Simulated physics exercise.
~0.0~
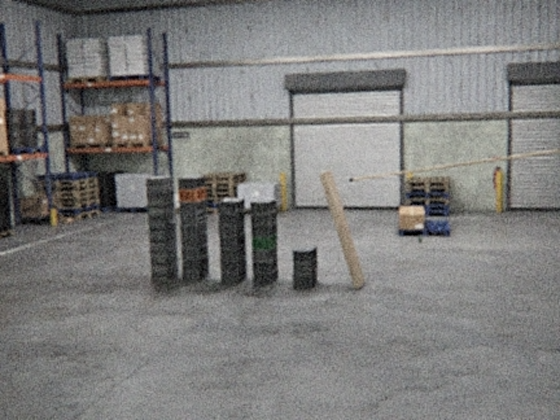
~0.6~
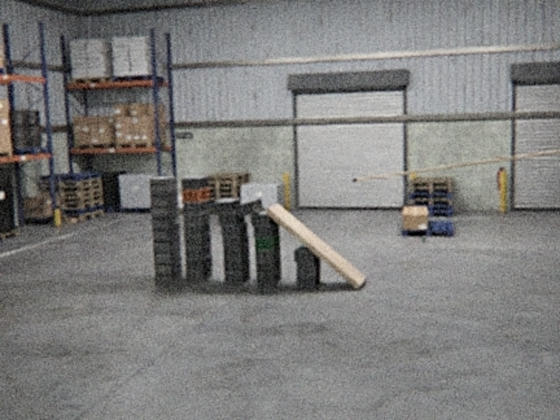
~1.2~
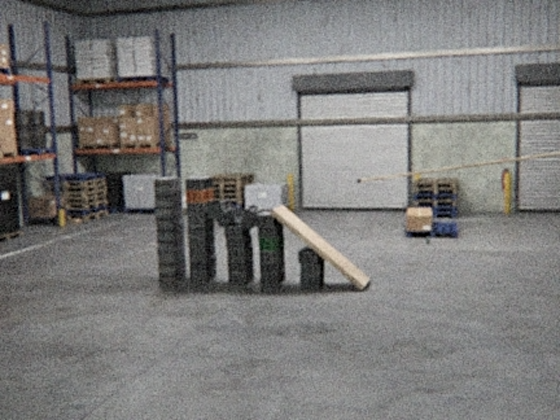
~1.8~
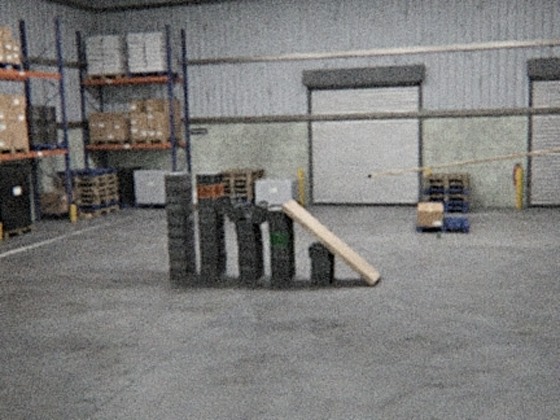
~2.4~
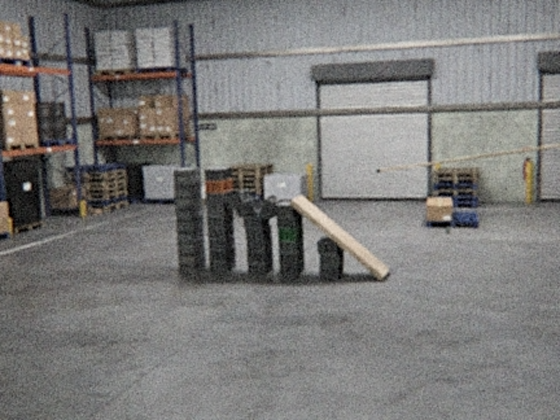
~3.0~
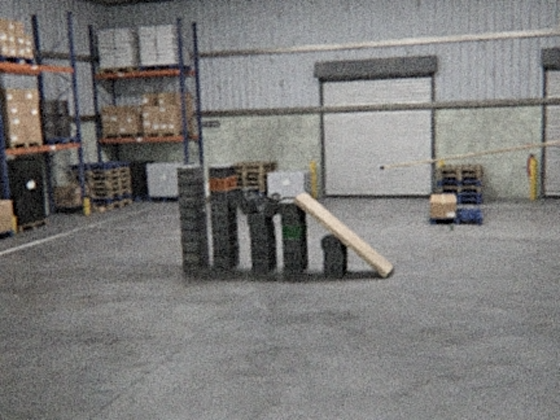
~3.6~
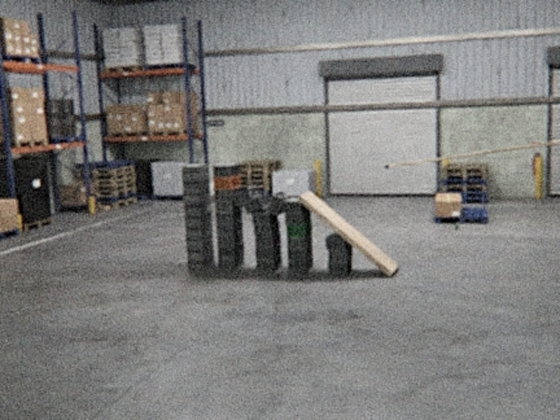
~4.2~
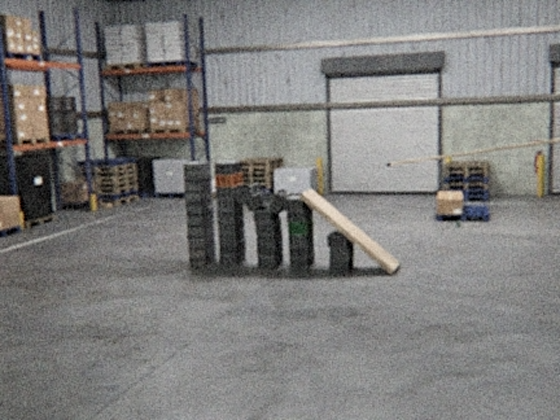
The clip opens in a warehouse with a row of dark crate stacks, one topped with orange and another marked with green, and a tall wooden board already leaning left beside the shortest stack at the right end. The board tips farther left, over the short stack, and comes to rest against the top of the next, taller one. Crates near the tops of the middle stacks shift and tilt, leaving them jumbled. The camera view drifts slightly left while the board stays propped at a slant. At the end, all the stacks still stand, with the orange and green crates in place.
